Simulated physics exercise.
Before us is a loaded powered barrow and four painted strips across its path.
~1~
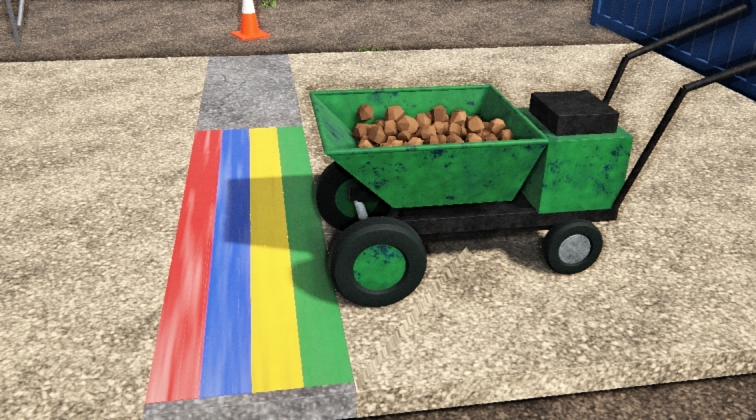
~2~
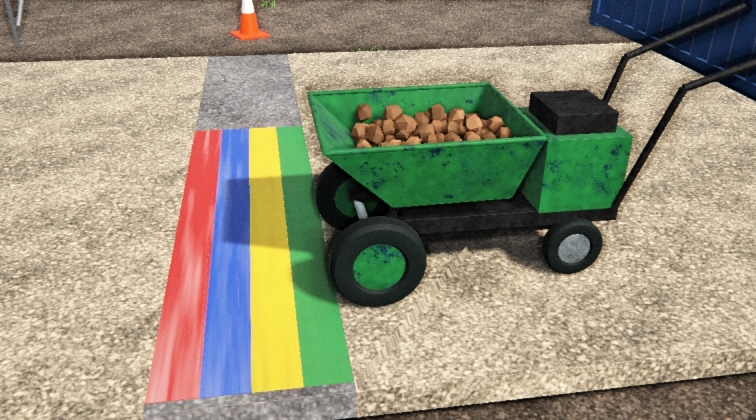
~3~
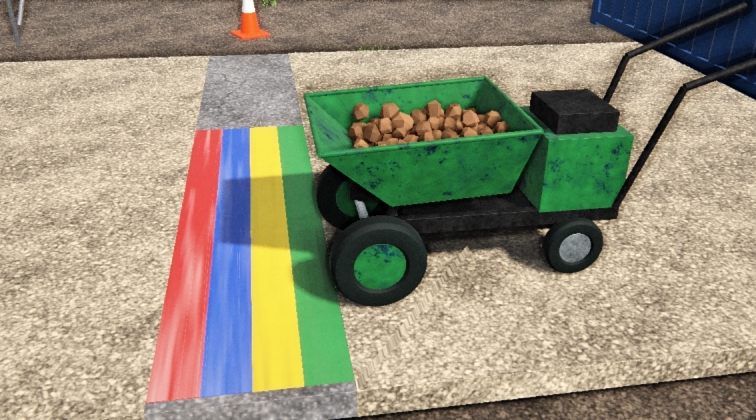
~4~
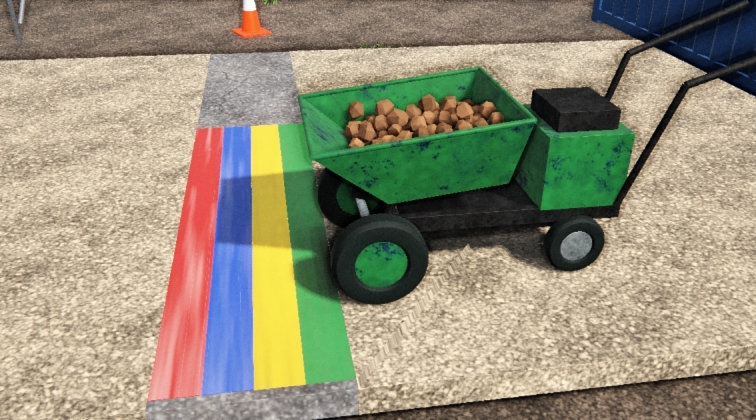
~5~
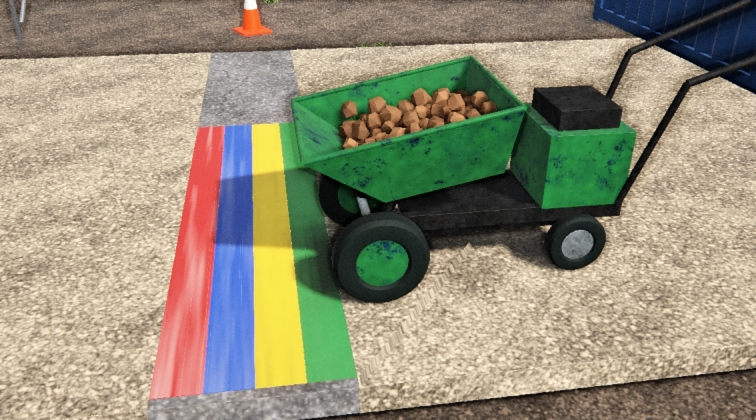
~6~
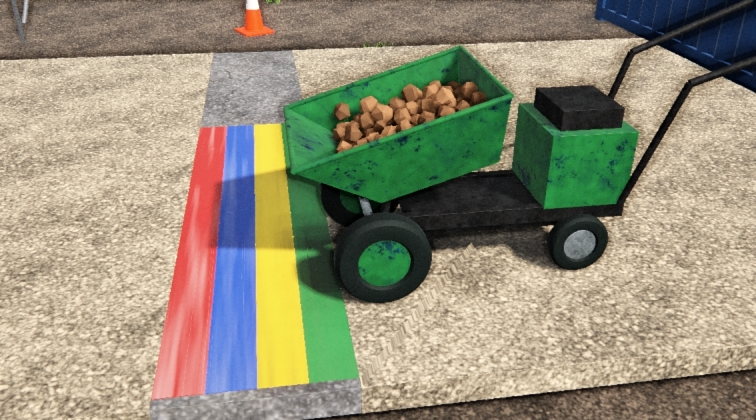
The green skip of clay clods tilts gradually leftward on its barrow beside four painted strips.
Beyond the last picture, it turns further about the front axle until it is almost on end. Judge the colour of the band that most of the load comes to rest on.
Most of it rests on the red band.
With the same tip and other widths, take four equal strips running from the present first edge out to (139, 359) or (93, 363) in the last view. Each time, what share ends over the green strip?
Near 0 and 0 in a hundred.
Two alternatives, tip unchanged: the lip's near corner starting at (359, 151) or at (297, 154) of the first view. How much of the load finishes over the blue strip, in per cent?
30 % and 10 %.
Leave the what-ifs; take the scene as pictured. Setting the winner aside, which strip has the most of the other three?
The runner-up is the blue strip.
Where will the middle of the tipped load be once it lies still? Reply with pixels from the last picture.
Last view, centre at rest - approx. (186, 265).
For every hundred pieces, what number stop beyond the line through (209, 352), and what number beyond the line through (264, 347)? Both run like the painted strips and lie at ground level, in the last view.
Around 70 per cent for the first, and 90 per cent for the second.
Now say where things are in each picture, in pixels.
In the first picture, lip of the skip (327, 153), level; top of the load (454, 143), clay clods; green strip (322, 339); yellow strip (275, 344); blue strip (227, 348); red strip (178, 353).
In the second picture, lip of the skip (325, 153), level; top of the load (453, 141).
In the third picture, lip of the skip (320, 155), tipped barely; top of the load (450, 138).
In the fourth picture, lip of the skip (313, 158), tipped a little; top of the load (446, 120).
In the fifth picture, lip of the skip (304, 163), tipped a little; top of the load (458, 112).
In the sixth picture, lip of the skip (294, 172), tipped clearly; top of the load (449, 105); green strip (327, 335); yellow strip (281, 340); blue strip (233, 344); red strip (184, 349).
Just after the last frame, skip tipped steeply; every one in the skip.
A moment on, skip tipped right over; roughly half in the skip; roughly a quarter over the blue strip; roughly a quarter over the red strip; just a few off the paint.
Further on, skip tipped right over; about a tenth in the skip; roughly a quarter over the blue strip; roughly a third over the red strip; roughly a third off the paint.
When it is over, skip tipped right over; about a tenth in the skip; not one over the green strip; not one over the yellow strip; roughly a quarter over the blue strip; roughly a third over the red strip; roughly a third off the paint.
